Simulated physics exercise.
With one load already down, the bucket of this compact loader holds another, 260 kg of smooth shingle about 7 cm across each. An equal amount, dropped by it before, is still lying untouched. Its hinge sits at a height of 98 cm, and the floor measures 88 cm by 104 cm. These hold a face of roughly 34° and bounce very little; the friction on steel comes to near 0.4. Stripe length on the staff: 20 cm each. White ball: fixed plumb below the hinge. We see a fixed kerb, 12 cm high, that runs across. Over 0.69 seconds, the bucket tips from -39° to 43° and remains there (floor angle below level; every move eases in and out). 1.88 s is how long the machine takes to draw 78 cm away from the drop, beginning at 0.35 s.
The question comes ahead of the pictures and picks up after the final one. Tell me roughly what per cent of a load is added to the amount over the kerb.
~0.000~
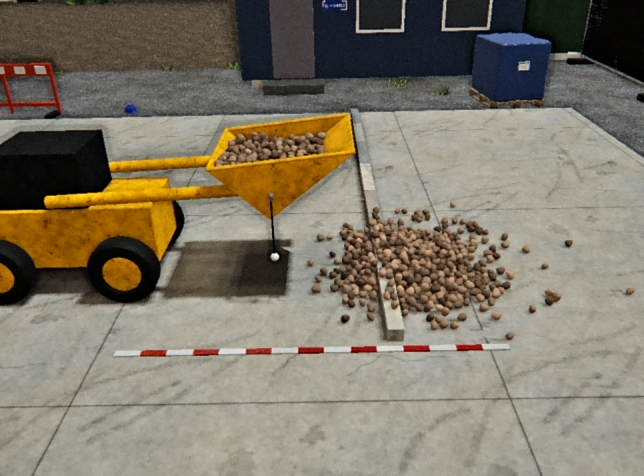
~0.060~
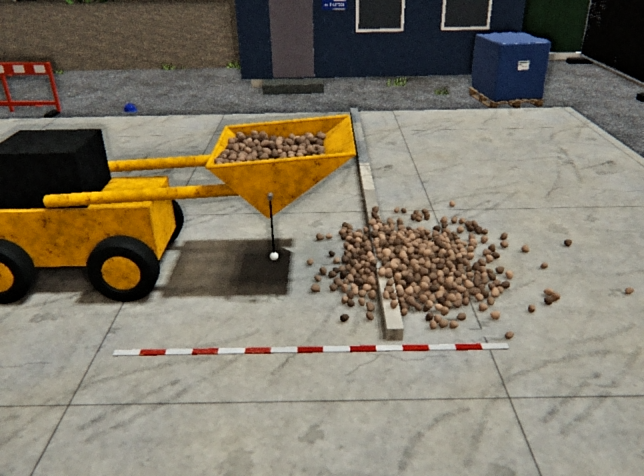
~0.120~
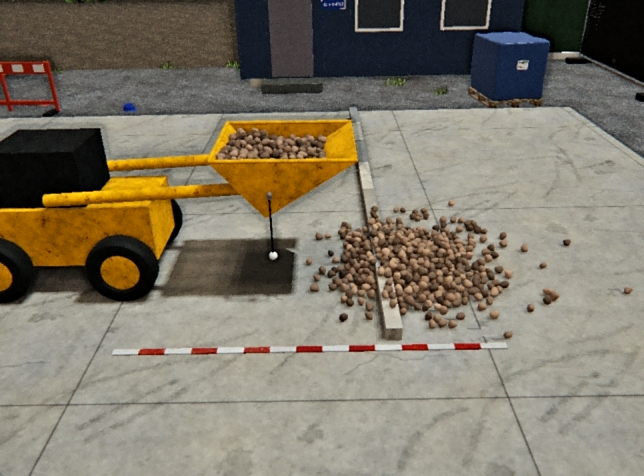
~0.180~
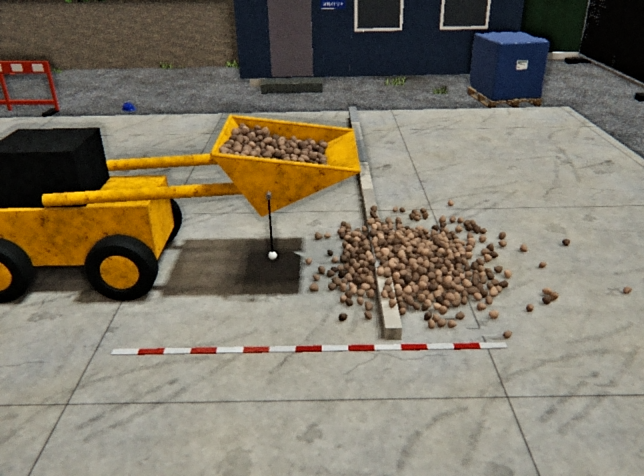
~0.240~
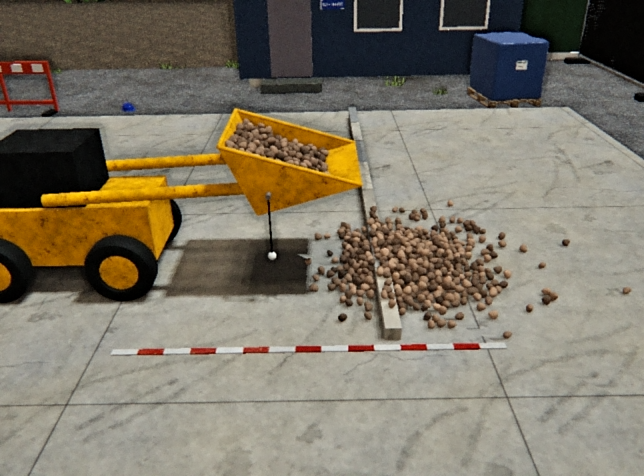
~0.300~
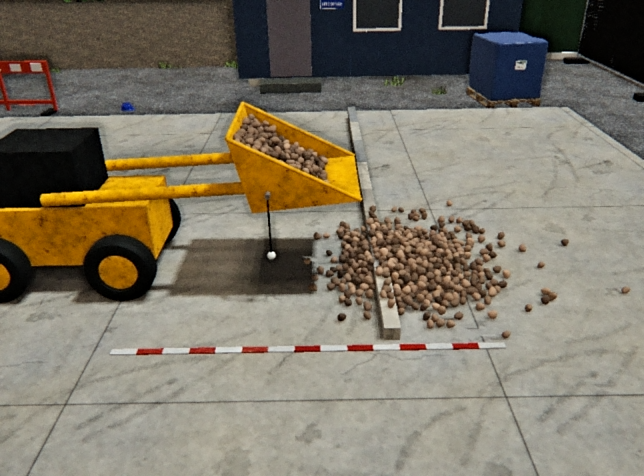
Roughly 3 per cent of a load is added.
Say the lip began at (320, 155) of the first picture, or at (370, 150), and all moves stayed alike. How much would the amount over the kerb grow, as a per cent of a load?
About 0 per cent for the first, 10 per cent for the second.
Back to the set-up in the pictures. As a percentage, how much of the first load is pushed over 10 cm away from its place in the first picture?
Some 0 percent, give or take.
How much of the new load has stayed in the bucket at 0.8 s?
Around 70 in a hundred.
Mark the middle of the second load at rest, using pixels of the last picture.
Their centre ends up near (333, 259).
After 0.5 s the floor is at 31°; in per cent of one load, 100 in the bucket, 28 on this side of the kerb, 72 over the kerb; the foremost stones are at (548, 269).
After 0.8 s the floor is at 43°; in per cent of one load, 71 in the bucket, 57 on this side of the kerb, 72 over the kerb; the foremost stones are at (548, 269).
After 2.7 s the floor is at 43°; in per cent of one load, 0 in the bucket, 125 on this side of the kerb, 75 over the kerb; the foremost stones are at (548, 269).
After 5.2 s the floor is at 43°; in per cent of one load, 0 in the bucket, 125 on this side of the kerb, 75 over the kerb; the foremost stones are at (548, 269). Net gain over the kerb, 3.
